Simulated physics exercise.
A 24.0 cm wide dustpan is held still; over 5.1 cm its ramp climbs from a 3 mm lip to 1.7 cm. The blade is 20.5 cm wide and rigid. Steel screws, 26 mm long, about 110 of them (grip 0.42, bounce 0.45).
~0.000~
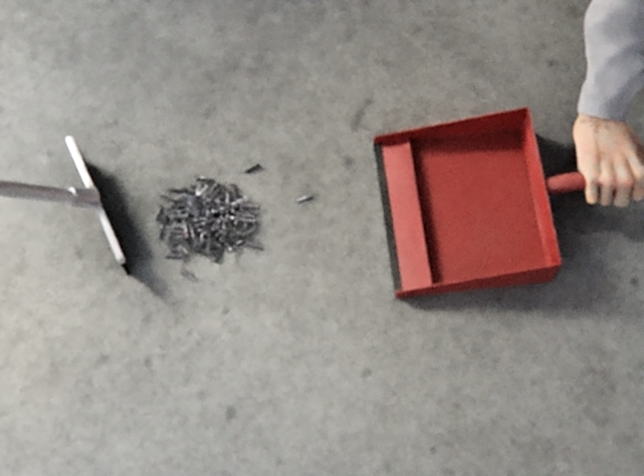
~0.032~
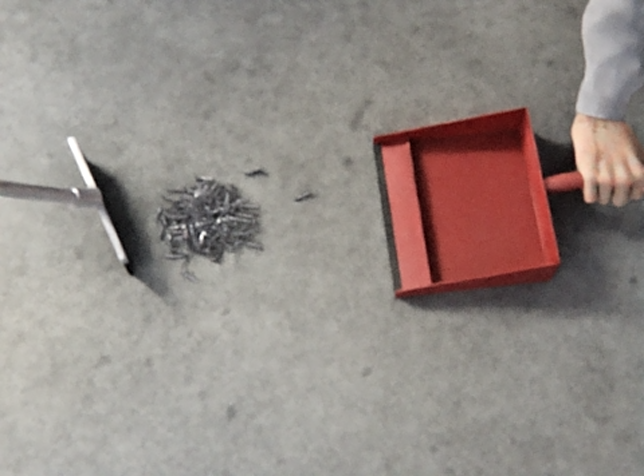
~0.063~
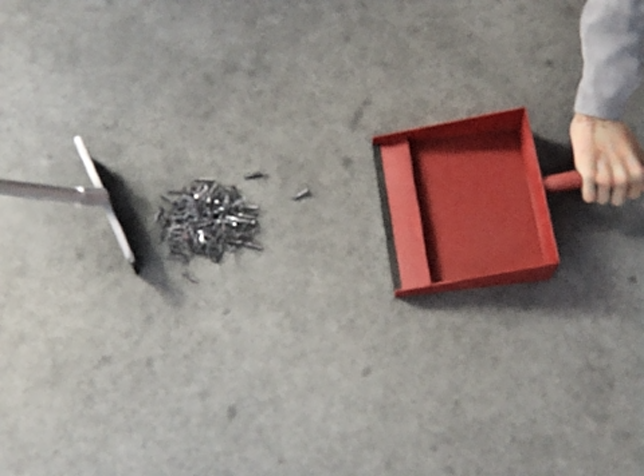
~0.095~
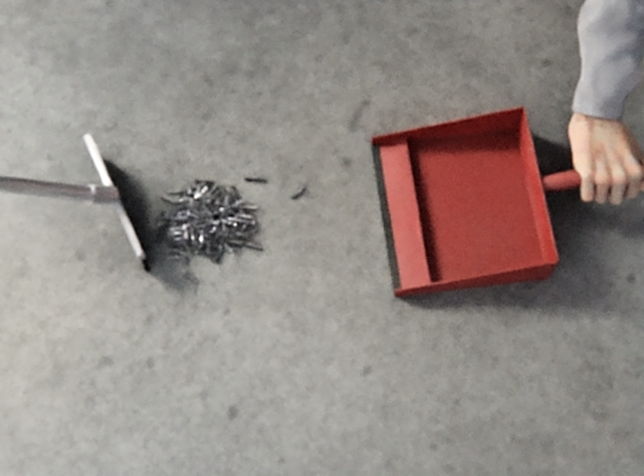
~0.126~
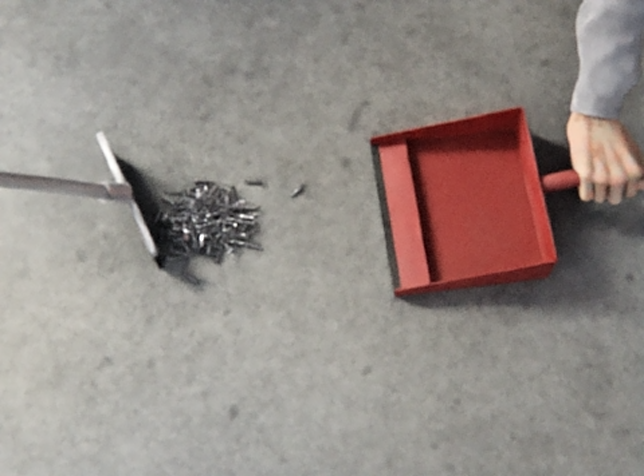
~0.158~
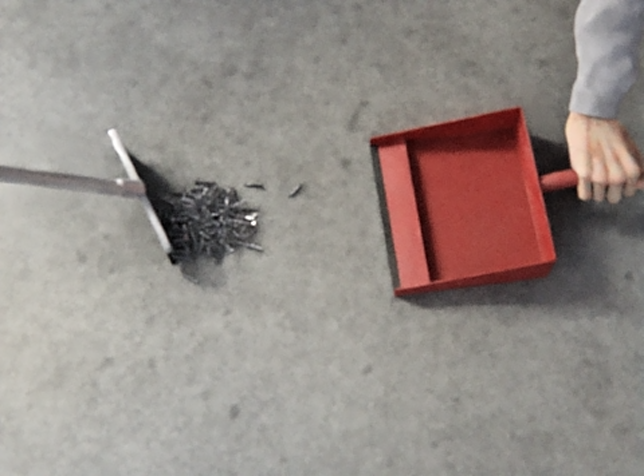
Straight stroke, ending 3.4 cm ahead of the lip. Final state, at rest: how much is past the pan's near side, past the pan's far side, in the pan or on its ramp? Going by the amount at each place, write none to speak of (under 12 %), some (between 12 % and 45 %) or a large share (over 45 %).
Near side: None to speak of, far side: Some, pan: None to speak of.
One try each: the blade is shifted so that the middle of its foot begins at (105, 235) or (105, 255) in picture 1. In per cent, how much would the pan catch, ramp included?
Around 5 percent, then around 5 percent.
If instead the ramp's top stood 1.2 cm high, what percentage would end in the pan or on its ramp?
Estimate with the new ramp: Some 5 in a hundred.
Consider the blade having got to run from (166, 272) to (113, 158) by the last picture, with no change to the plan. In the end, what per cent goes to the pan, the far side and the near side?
Pan 0; far 5; near 0.
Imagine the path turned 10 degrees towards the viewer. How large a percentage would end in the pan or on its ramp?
Roughly 5 per cent would finish in the pan or on its ramp.
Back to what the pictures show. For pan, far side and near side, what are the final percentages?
Near side 0 %, far side 30 %, pan 5 %.
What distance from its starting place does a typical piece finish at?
Roughly 24 cm.
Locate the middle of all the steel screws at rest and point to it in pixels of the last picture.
About (355, 167).
Then, at 0.39 s, middle of the blade 21 cm from the lip; 0 % over the lip, far side 5 %, near side 0 %.
Then, at 0.55 s, middle of the blade 12 cm from the lip; 0 % over the lip, far side 15 %, near side 0 %.
After 0.83 s, middle of the blade 7 cm from the lip; 5 % over the lip, far side 30 %, near side 0 %.
By 1.7 s all is still; near side 0 %, far side 30 %, pan 5 %, in front of the lip or behind the blade 65 %.
